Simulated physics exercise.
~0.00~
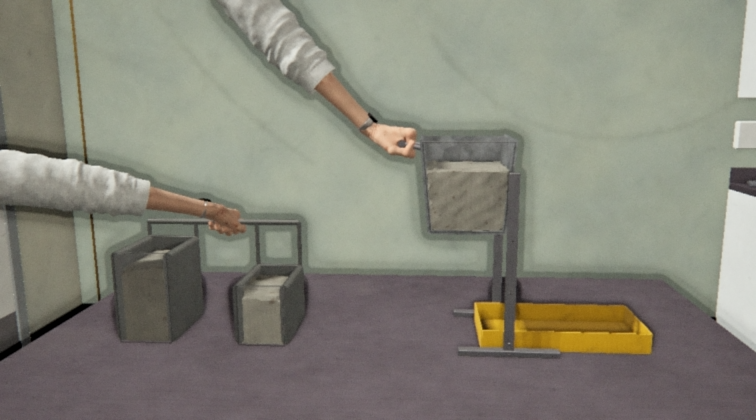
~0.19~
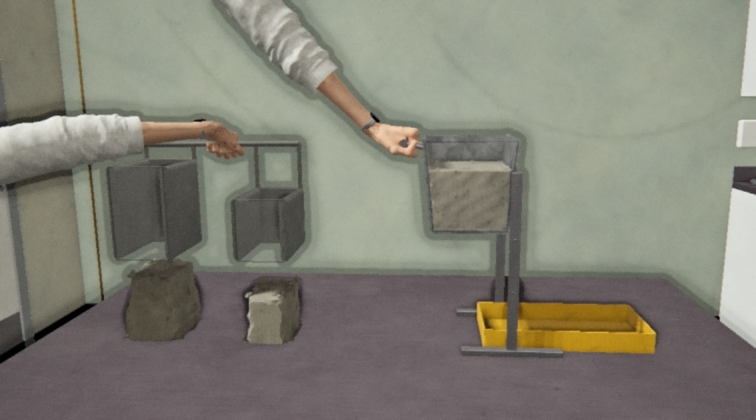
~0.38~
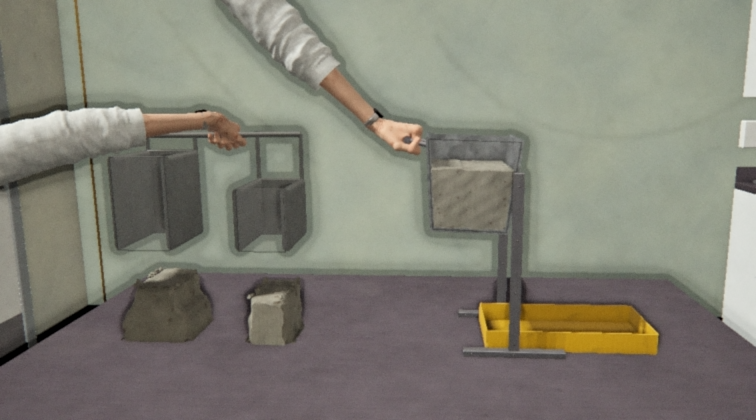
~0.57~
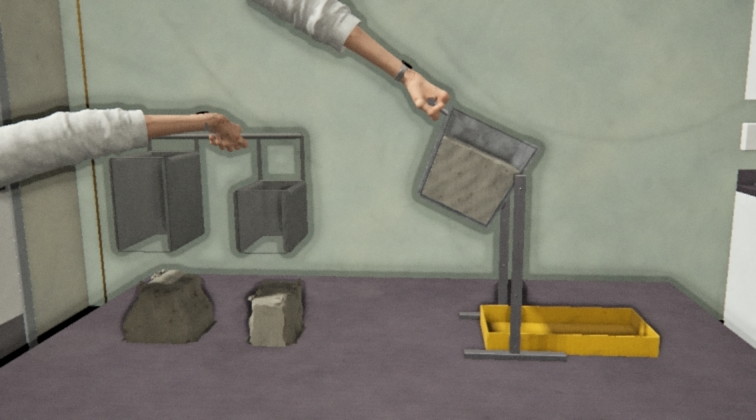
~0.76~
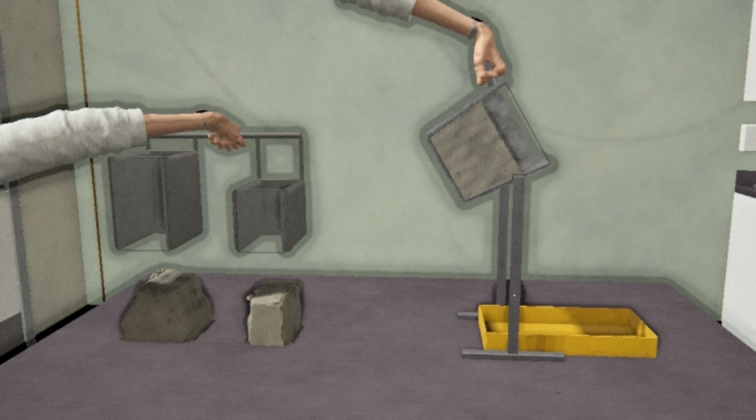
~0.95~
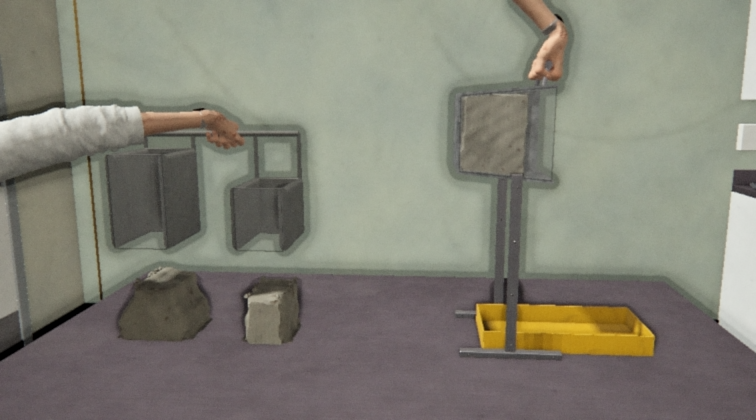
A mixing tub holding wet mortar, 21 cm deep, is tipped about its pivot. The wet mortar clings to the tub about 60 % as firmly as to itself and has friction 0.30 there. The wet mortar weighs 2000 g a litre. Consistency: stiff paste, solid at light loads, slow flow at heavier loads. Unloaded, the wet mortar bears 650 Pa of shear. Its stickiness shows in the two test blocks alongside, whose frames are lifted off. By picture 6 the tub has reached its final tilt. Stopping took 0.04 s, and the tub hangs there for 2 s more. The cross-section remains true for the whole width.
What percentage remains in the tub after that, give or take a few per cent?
72 %.
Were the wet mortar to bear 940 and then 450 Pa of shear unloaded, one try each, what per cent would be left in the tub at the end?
You'd see 100 percent the first time and 65 percent the second.
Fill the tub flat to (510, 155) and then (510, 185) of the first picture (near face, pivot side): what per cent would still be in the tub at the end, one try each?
First try around 60 %, second try around 100 %.
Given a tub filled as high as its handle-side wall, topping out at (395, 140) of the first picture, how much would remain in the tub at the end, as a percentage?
50 %, roughly.
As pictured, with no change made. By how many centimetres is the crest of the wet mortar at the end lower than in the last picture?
About 7 cm.
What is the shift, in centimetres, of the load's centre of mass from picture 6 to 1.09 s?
Measured shift, roughly 4 cm.
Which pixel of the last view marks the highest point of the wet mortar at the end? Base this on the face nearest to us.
Around (519, 126).
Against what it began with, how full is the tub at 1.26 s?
Around 90 per cent.
After 1.09 s, the tub is at 90 degrees and holds 100 %.
After 1.26 s, the tub is at 90 degrees and holds 92 %.
After 1.43 s, the tub is at 90 degrees and holds 81 %.
After 1.60 s, the tub is at 90 degrees and holds 73 %.
After 2.95 s, the tub is at 90 degrees and holds 72 %.
